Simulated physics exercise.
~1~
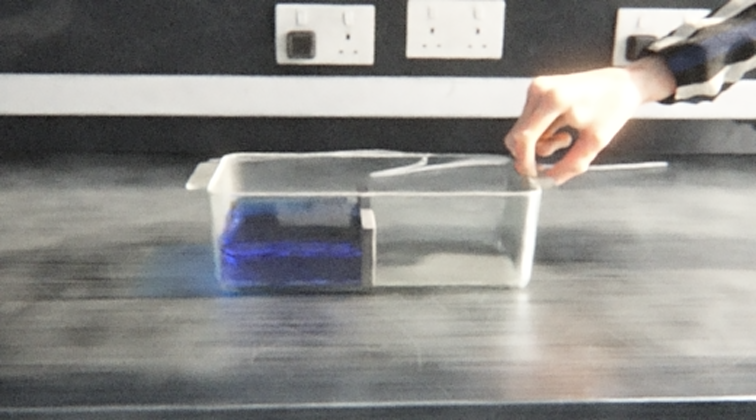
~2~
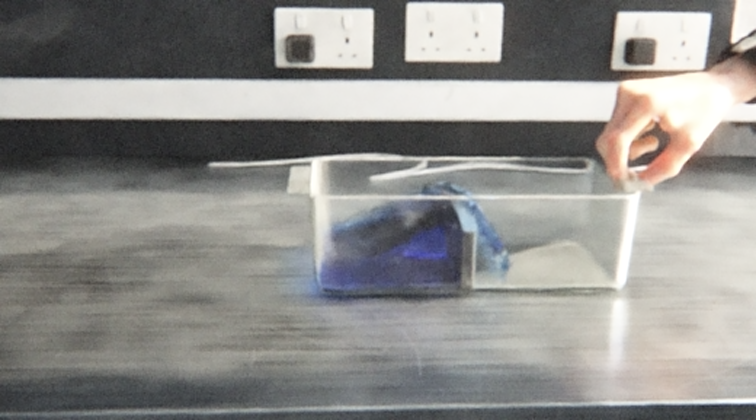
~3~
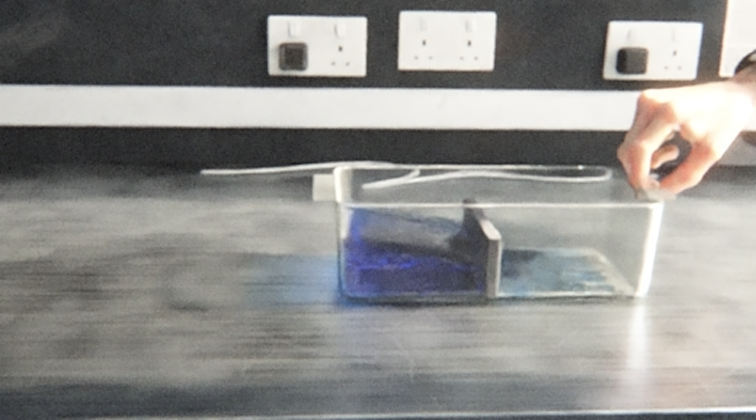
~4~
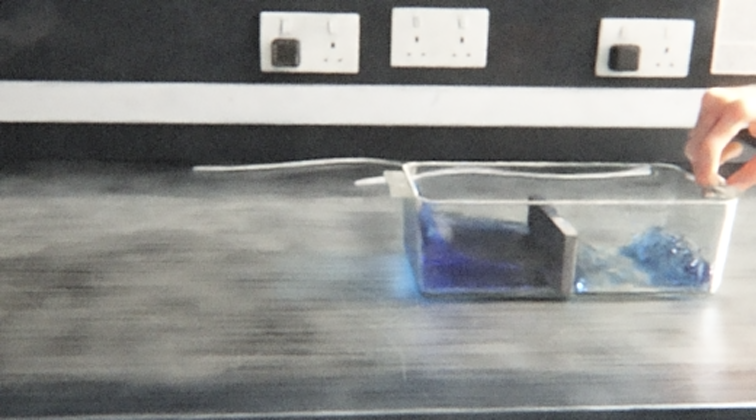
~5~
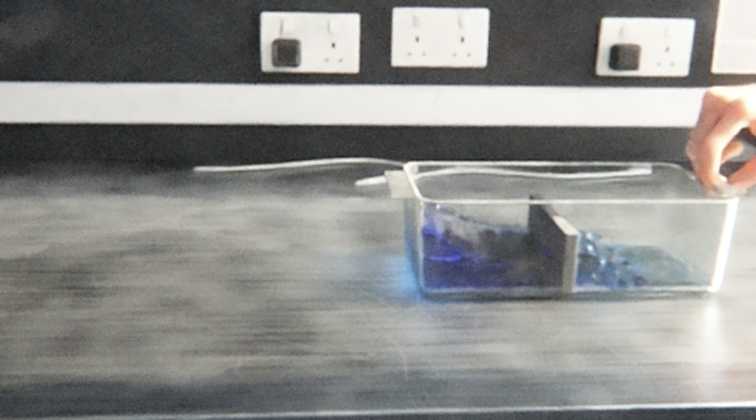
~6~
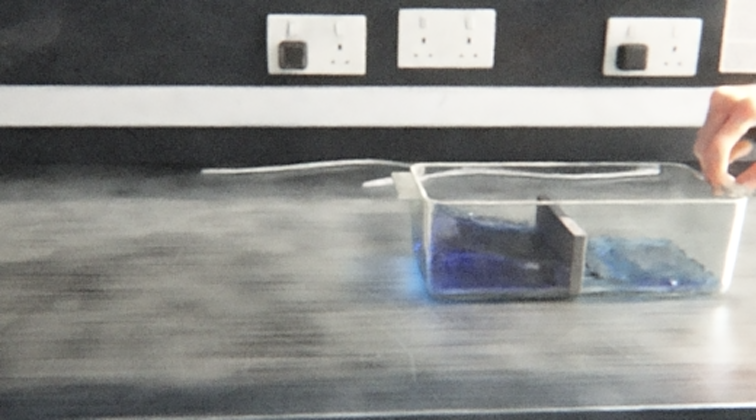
A hand in a dark patterned sleeve grips the right end of a clear oblong tub on a streaky grey worktop, seen from the side by a slightly swaying camera. Deep blue water fills the left part behind an upright divider, while the right part is empty, with white sockets on the dark wall behind. The hand slides the tub right, and water surges over the divider. It moves the tub farther right, and more water splashes across. The tub stops with the divider upright, most water on the left and a shallower, rippling blue pool on the right.
